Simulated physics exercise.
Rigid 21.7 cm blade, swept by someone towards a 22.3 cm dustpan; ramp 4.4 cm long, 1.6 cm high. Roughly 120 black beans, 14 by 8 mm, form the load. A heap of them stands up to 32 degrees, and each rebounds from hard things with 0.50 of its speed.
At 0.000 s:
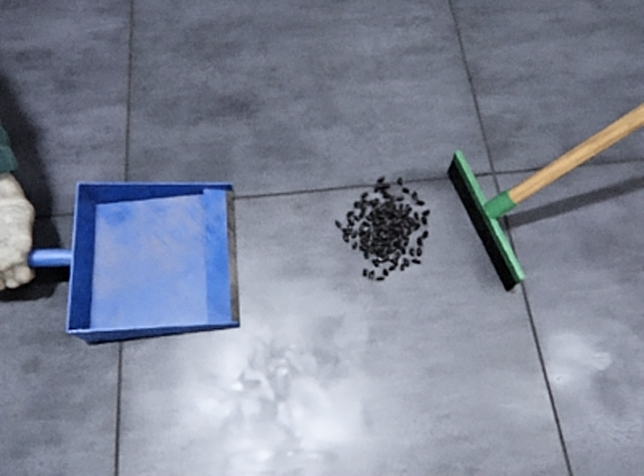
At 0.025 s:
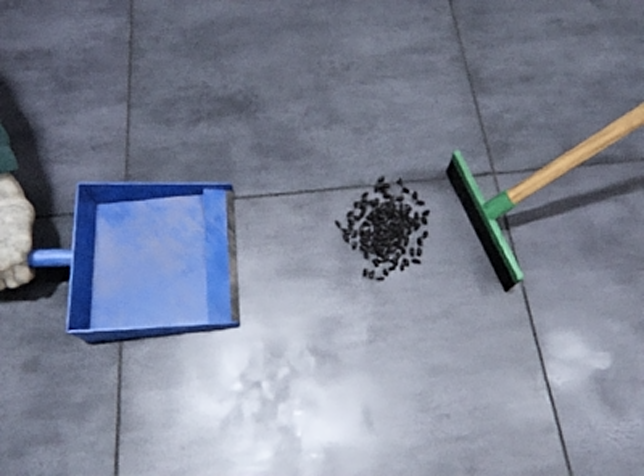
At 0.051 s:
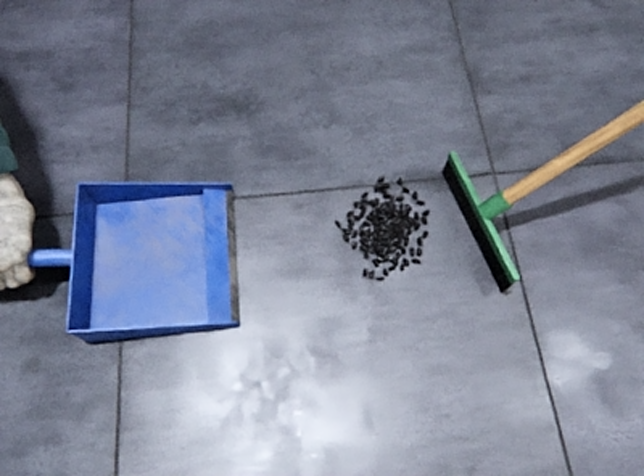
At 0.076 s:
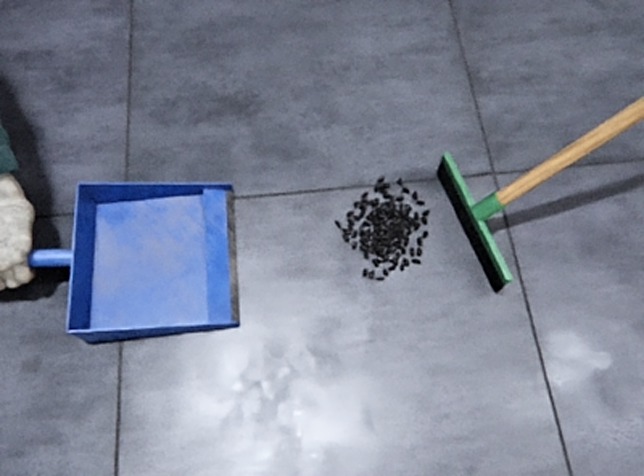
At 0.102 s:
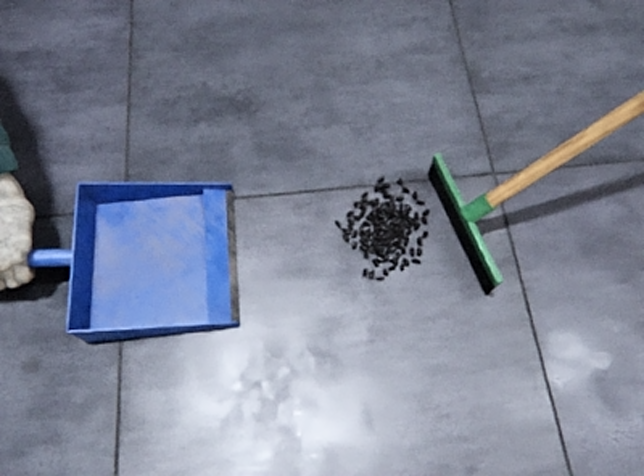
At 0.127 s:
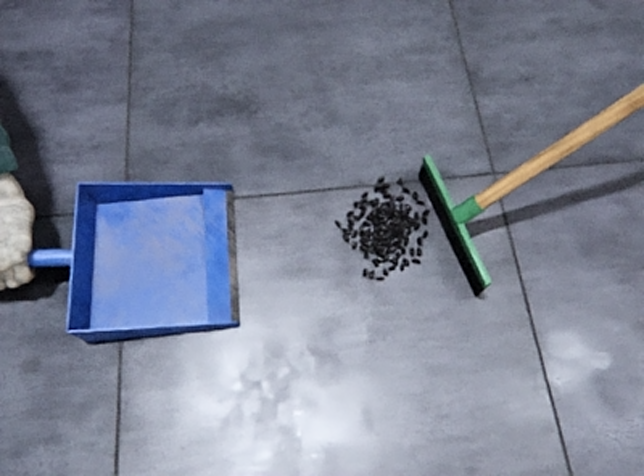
On a gray tiled floor, a green-edged blade on a wooden handle slides a short way left toward a small heap of black beans, which stays undisturbed, while a gloved hand holds a blue dustpan still at left.
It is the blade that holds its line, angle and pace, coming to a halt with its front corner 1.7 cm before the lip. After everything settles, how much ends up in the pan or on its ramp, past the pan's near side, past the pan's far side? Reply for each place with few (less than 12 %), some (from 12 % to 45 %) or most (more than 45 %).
Pan - some; near side - few; far side - few.
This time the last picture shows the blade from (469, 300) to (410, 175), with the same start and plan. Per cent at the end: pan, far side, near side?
Split: Pan = 25, far = 10, near = 20.
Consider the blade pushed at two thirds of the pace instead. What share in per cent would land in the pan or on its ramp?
I'd put it at close to 15 per cent.
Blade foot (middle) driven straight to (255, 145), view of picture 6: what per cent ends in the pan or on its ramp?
Some 0 percent.
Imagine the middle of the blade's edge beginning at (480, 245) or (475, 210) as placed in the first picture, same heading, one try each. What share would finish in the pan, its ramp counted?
20 and 10 per cent, roughly.
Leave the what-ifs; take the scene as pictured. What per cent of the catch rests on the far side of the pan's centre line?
Estimate: Close to 60 %.
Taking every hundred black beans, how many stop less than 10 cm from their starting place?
Around 0 in a hundred.
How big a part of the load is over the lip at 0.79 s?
Around 25 per cent of the load.
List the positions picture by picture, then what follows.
The first frame shows blade from (519, 278) to (457, 157), moved 0.0 cm, 0 of the pieces shifted so far; middle of the pieces at (386, 230); pan at (152, 263).
The second frame shows blade from (518, 278) to (456, 157), moved 0.2 cm, 0 of the pieces shifted so far; middle of the pieces at (386, 230).
The third frame shows blade from (513, 279) to (452, 157), moved 0.8 cm, 0 of the pieces shifted so far; middle of the pieces at (386, 230).
The fourth frame shows blade from (507, 280) to (445, 158), moved 1.8 cm, 0 of the pieces shifted so far; middle of the pieces at (386, 230).
The fifth frame shows blade from (497, 282) to (436, 160), moved 3.3 cm, 0 of the pieces shifted so far; middle of the pieces at (386, 230).
The sixth frame shows blade from (486, 284) to (426, 161), moved 4.8 cm, 0 of the pieces shifted so far; middle of the pieces at (386, 230); pan at (152, 263). The blade's pace is about 0.63 m/s, heading 3 degrees towards the viewer's side.
Then, at 0.36 s, middle of the blade 18 cm from the lip; 0 % over the lip, far side 5 %, near side 0 %.
After 0.51 s, middle of the blade 9 cm from the lip; 0 % over the lip, far side 5 %, near side 5 %.
After 0.79 s, middle of the blade 4 cm from the lip; 25 % over the lip, far side 5 %, near side 5 %.
By 2.6 s all is still; pan 20 %, near side 5 %, far side 5 %, in front of the lip or behind the blade 65 %.
